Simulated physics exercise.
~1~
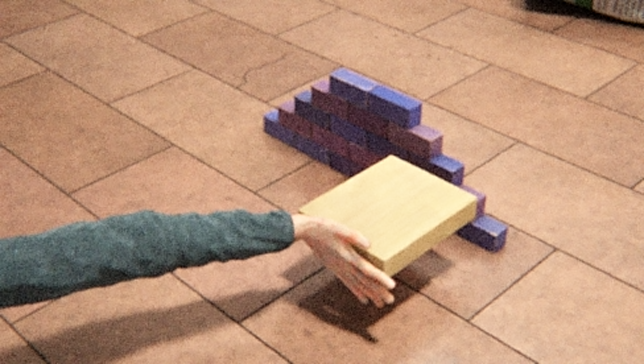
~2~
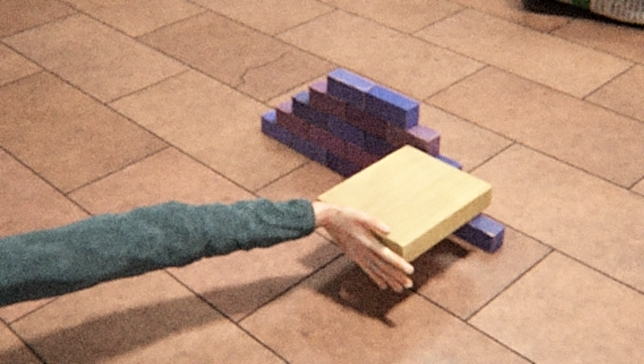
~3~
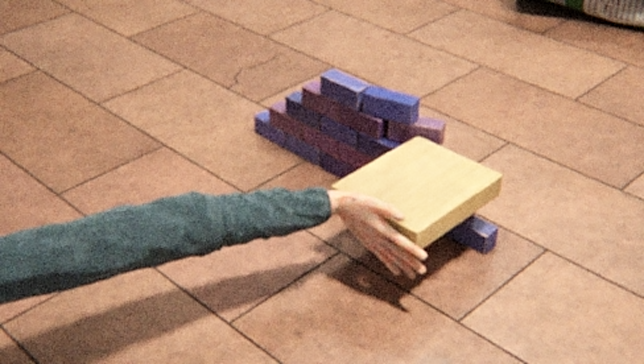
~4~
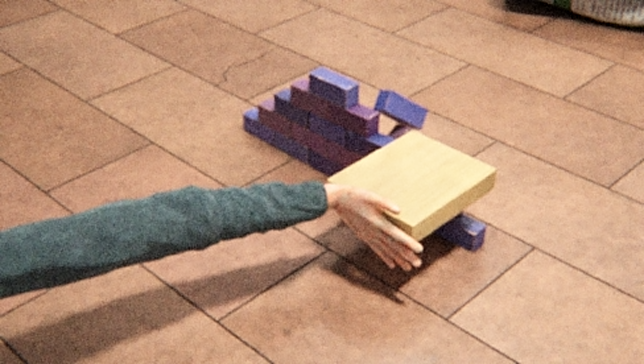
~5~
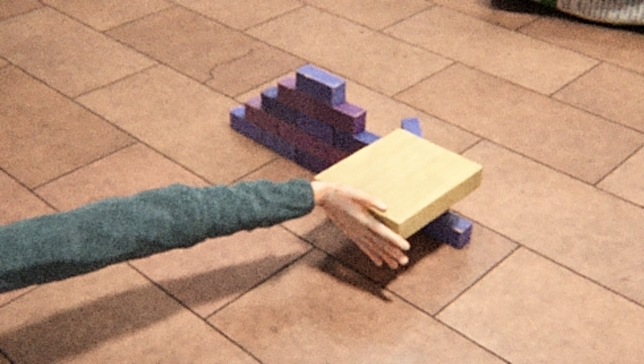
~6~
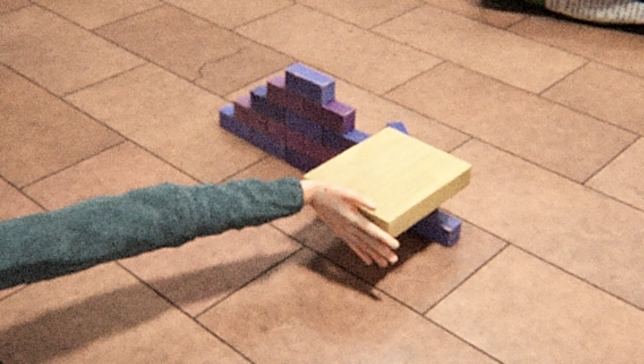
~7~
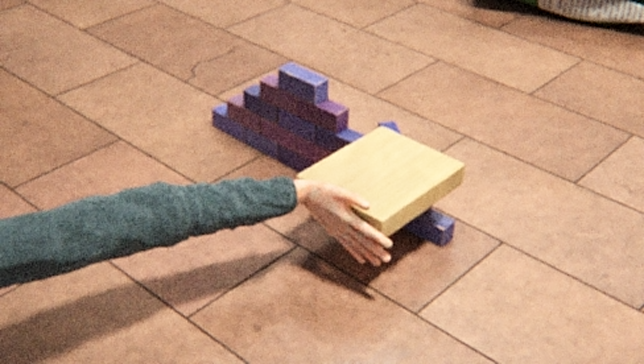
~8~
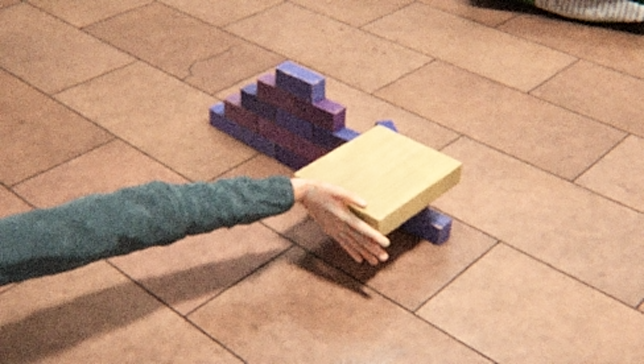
A hand in a green sleeve reaches in from the left, behind a broad, pale yellow wooden block, toward a small stepped wall of blue and purple blocks on a brown tiled floor, seen from above at an angle. The hand pushes the yellow block against the wall's right part. A blue block at the top tilts, slides off and drops behind the yellow block, and a purple one near it tips out of sight. The hand then stops and stays there. Most of the wall still stands on the left, a blue block on its peak.
